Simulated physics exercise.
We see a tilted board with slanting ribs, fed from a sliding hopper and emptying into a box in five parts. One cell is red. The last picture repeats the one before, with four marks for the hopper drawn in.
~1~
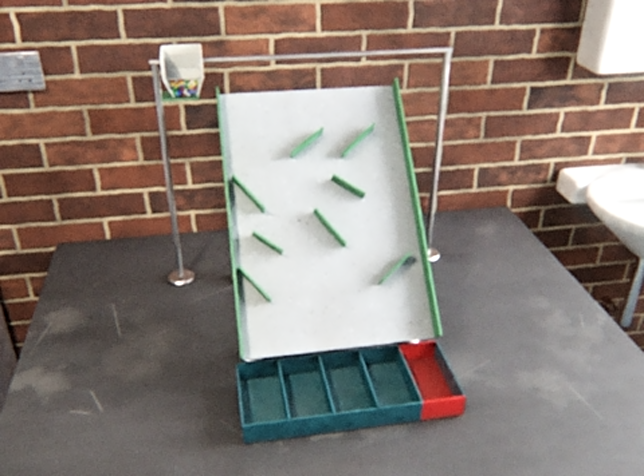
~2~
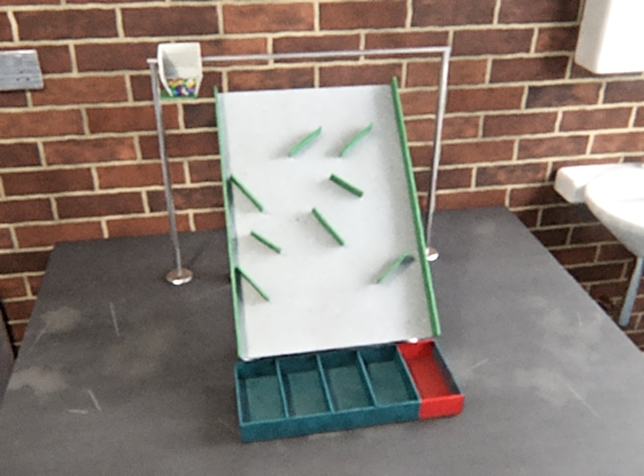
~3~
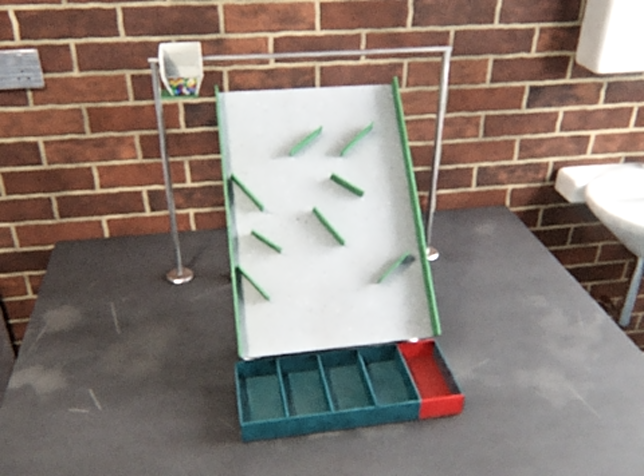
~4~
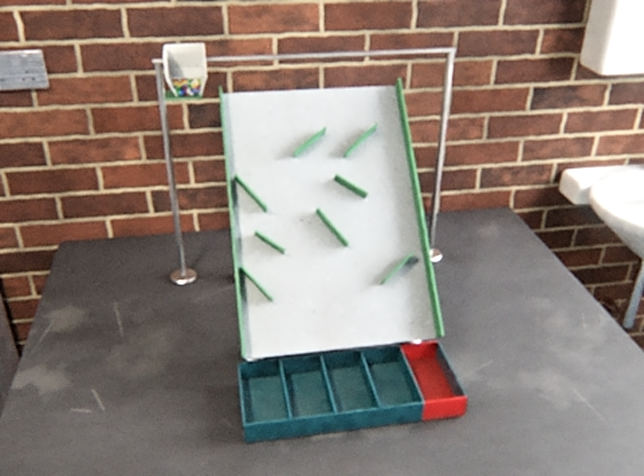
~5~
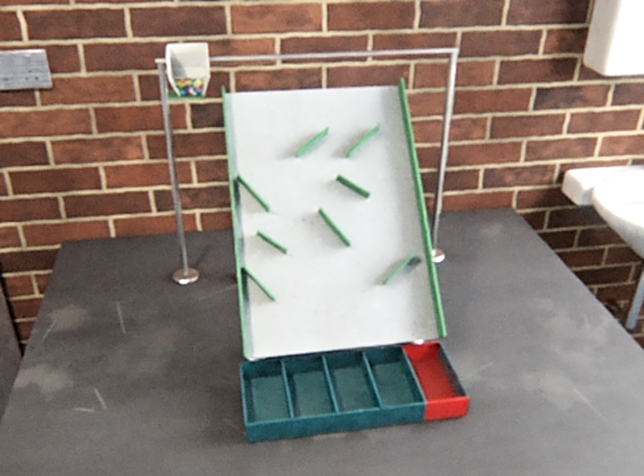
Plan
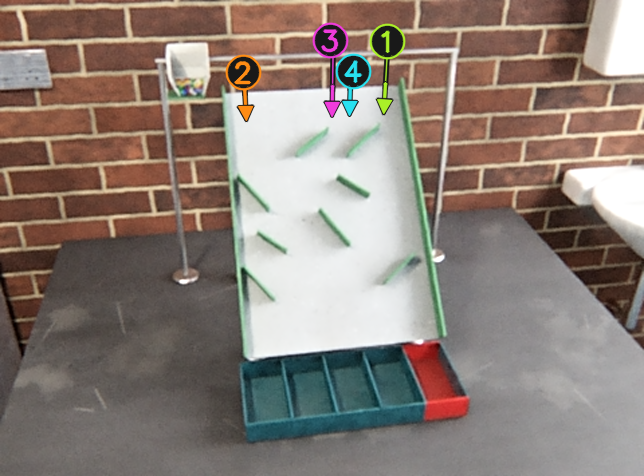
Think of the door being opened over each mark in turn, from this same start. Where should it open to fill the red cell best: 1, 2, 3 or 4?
1 is best.
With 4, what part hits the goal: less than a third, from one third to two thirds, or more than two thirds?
Less than a third.
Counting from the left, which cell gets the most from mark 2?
It is the third one.
On the marked copy, mark 1 meets the board at (384, 108); mark 2 meets the board at (246, 115); mark 3 meets the board at (332, 111); mark 4 meets the board at (349, 110).
With 1, about a third in the red cell, about a third in other cells, about a quarter outside the box.
With 2, a stray few in the red cell, about two thirds in other cells, about a third outside the box.
With 3, a small part in the red cell, about two thirds in other cells, about a quarter outside the box.
With 4, a small part in the red cell, about half in other cells, about a third outside the box.
